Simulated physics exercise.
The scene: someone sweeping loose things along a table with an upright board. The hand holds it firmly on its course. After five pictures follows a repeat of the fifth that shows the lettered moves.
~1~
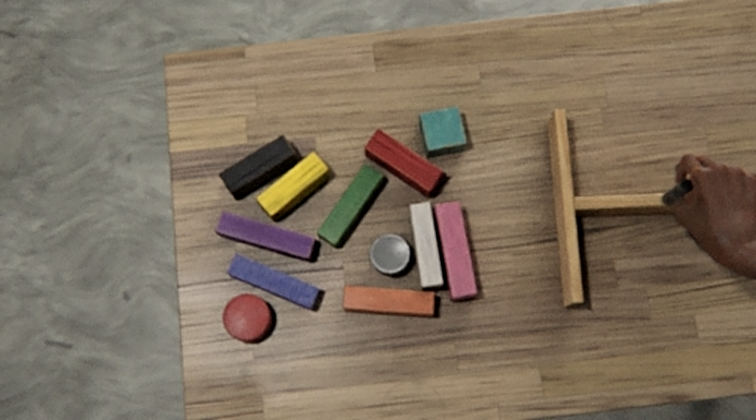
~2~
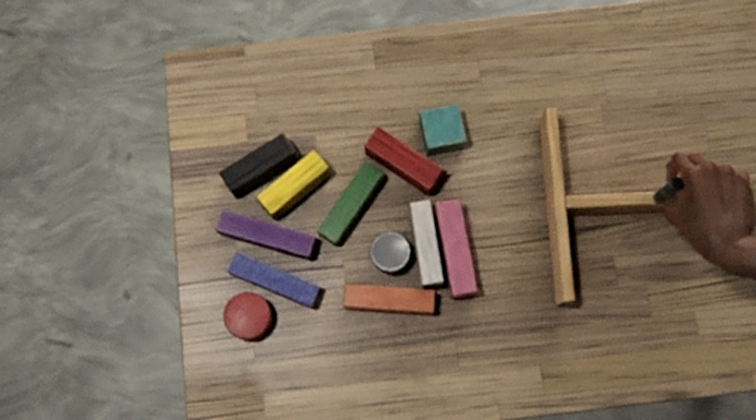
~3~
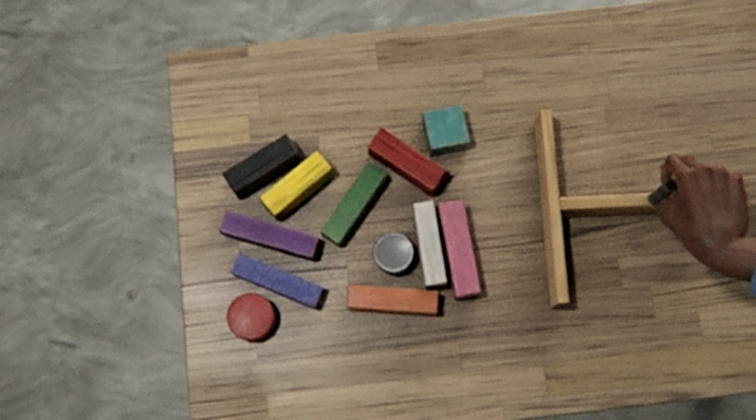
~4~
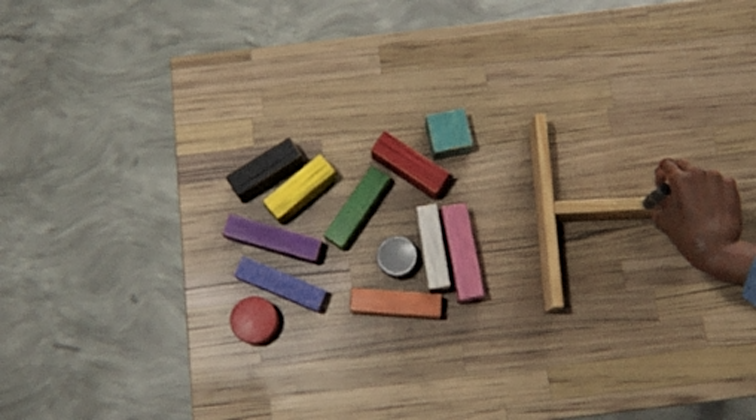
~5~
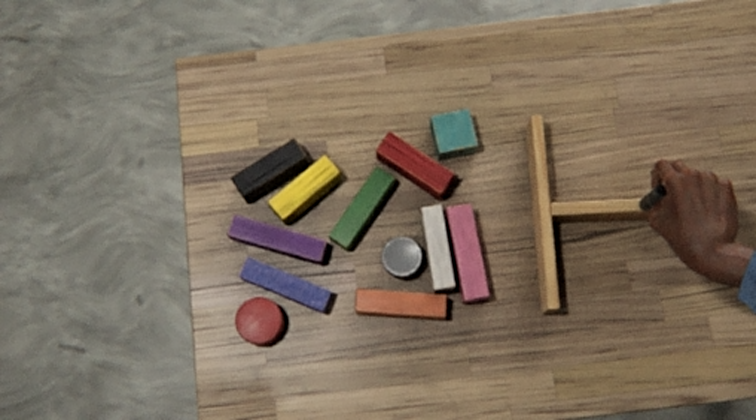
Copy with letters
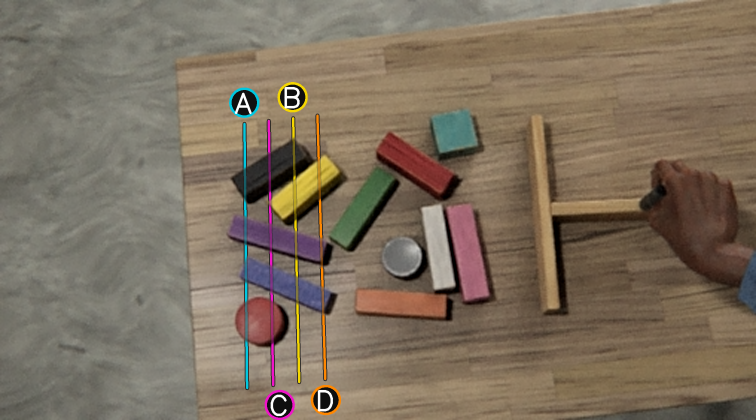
A hand at the right slides a T-shaped wooden board slightly left across a wooden table, seen from above over a mottled grey floor. Left of it lie black, yellow, purple, blue, green, red, orange, white and pink bars, with a teal block above, a grey tin amid them and a red tin lower left. The pieces keep their arrangement while the view drifts slightly.
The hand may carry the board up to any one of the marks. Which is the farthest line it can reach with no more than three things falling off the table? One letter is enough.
It should halt at C.
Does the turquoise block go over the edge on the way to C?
No.
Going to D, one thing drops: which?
The red tin.
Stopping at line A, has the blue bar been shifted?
Yes.
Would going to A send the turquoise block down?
By then, no.
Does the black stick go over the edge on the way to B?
By then, no.
On the marked copy, A at (246, 252); B at (296, 246); C at (271, 249); D at (321, 243).
With C. Early on, board (446, 221); turquoise block (414, 133); orange bar (373, 309).
Further on, board (347, 232); red tin (207, 332); purple bar (222, 234).
At the end, board (271, 241); purple bar over the edge; red tin over the edge; three fallen.
As for the rest, A drops four; B is within the limit but short; D is within the limit but short.
